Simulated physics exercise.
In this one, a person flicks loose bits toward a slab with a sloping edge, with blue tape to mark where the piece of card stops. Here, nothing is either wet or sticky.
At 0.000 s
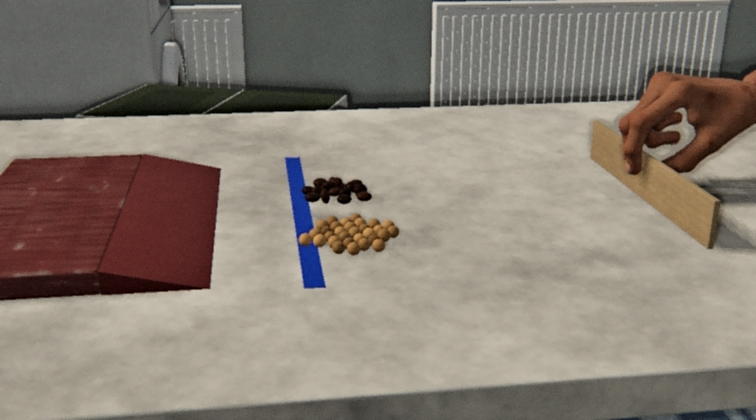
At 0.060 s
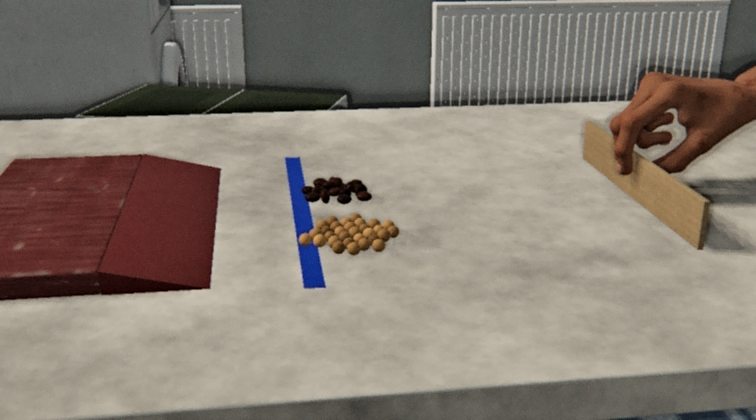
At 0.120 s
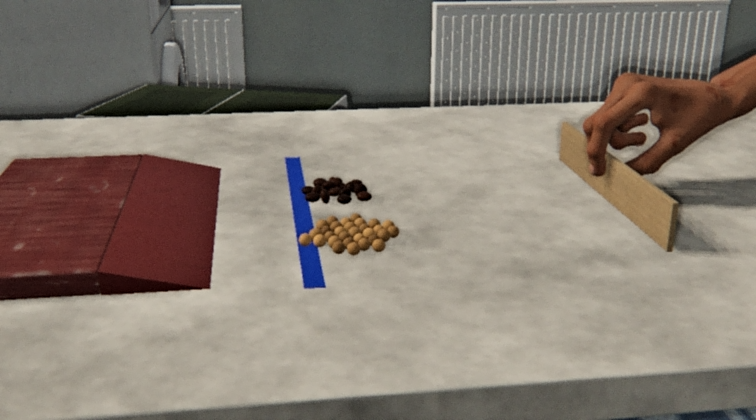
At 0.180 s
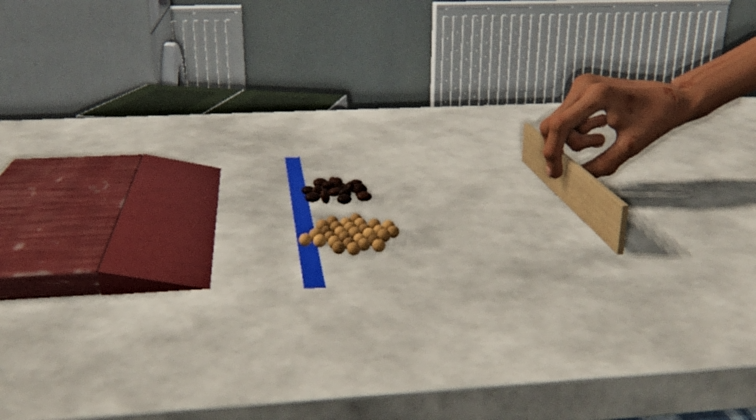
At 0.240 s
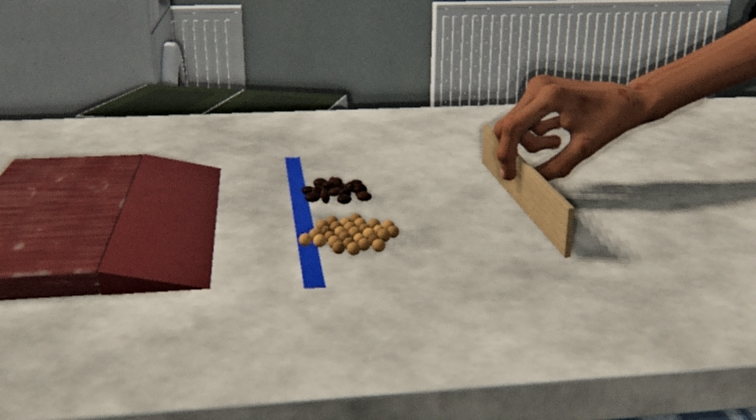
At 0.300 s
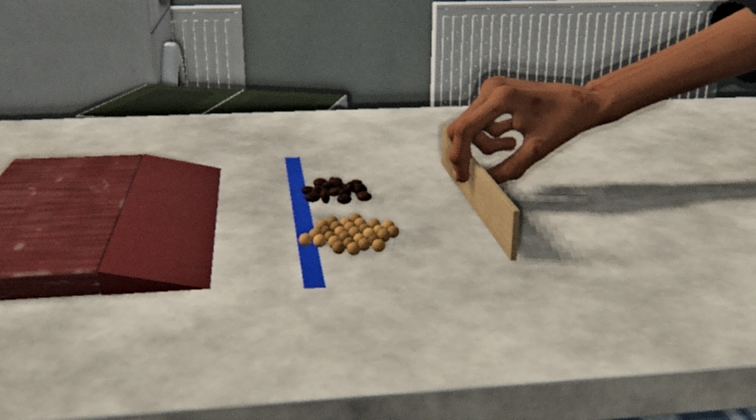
To begin with, a hand holds an upright piece of card at the right of a pale tabletop, away from round tan beads and flat dark pieces beside a blue strip. The hand then slides the card steadily left, closing much of the gap, while both batches and the red sloping slab stay still.
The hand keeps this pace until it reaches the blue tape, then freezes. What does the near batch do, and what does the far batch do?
As it turns out, the near batch clears the top, partly and the far batch cannot climb the slope.
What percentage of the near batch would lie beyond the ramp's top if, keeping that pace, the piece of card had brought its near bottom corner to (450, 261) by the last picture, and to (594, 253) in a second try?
Try one: 90 %. Try two: 10 %.
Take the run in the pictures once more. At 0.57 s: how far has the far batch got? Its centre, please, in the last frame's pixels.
(248, 194), give or take.
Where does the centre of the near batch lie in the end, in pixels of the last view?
Around (221, 191).
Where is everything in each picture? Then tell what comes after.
The first frame shows piece of card (703, 216), at rest; blue tape (293, 162); top of the ramp (102, 261); near batch (355, 233), some round wooden beads; far batch (335, 192), a few flat chocolate drops.
The second frame shows piece of card (693, 216); far batch (335, 192).
The third frame shows piece of card (663, 218); near batch (355, 233).
The fourth frame shows piece of card (614, 220); far batch (335, 192).
The fifth frame shows piece of card (562, 223); near batch (355, 233).
The sixth frame shows piece of card (509, 226); blue tape (293, 162); top of the ramp (102, 261); near batch (355, 233); far batch (335, 192).
By 0.43 s, piece of card still moving, near (368, 166); near batch every one short of the ramp; far batch every one short of the ramp.
By 0.57 s, piece of card stopped at the blue tape; near batch about a tenth on the ramp, almost all short of the ramp; far batch every one short of the ramp.
By 0.85 s, piece of card stopped at the blue tape; near batch roughly a third past the top, roughly two thirds on the ramp; far batch roughly a quarter on the ramp, the larger part short of the ramp.
When it is over (1.8 s), piece of card stopped at the blue tape; near batch roughly half past the top, roughly half short of the ramp; far batch not one past the top, roughly a quarter on the ramp, the larger part short of the ramp.
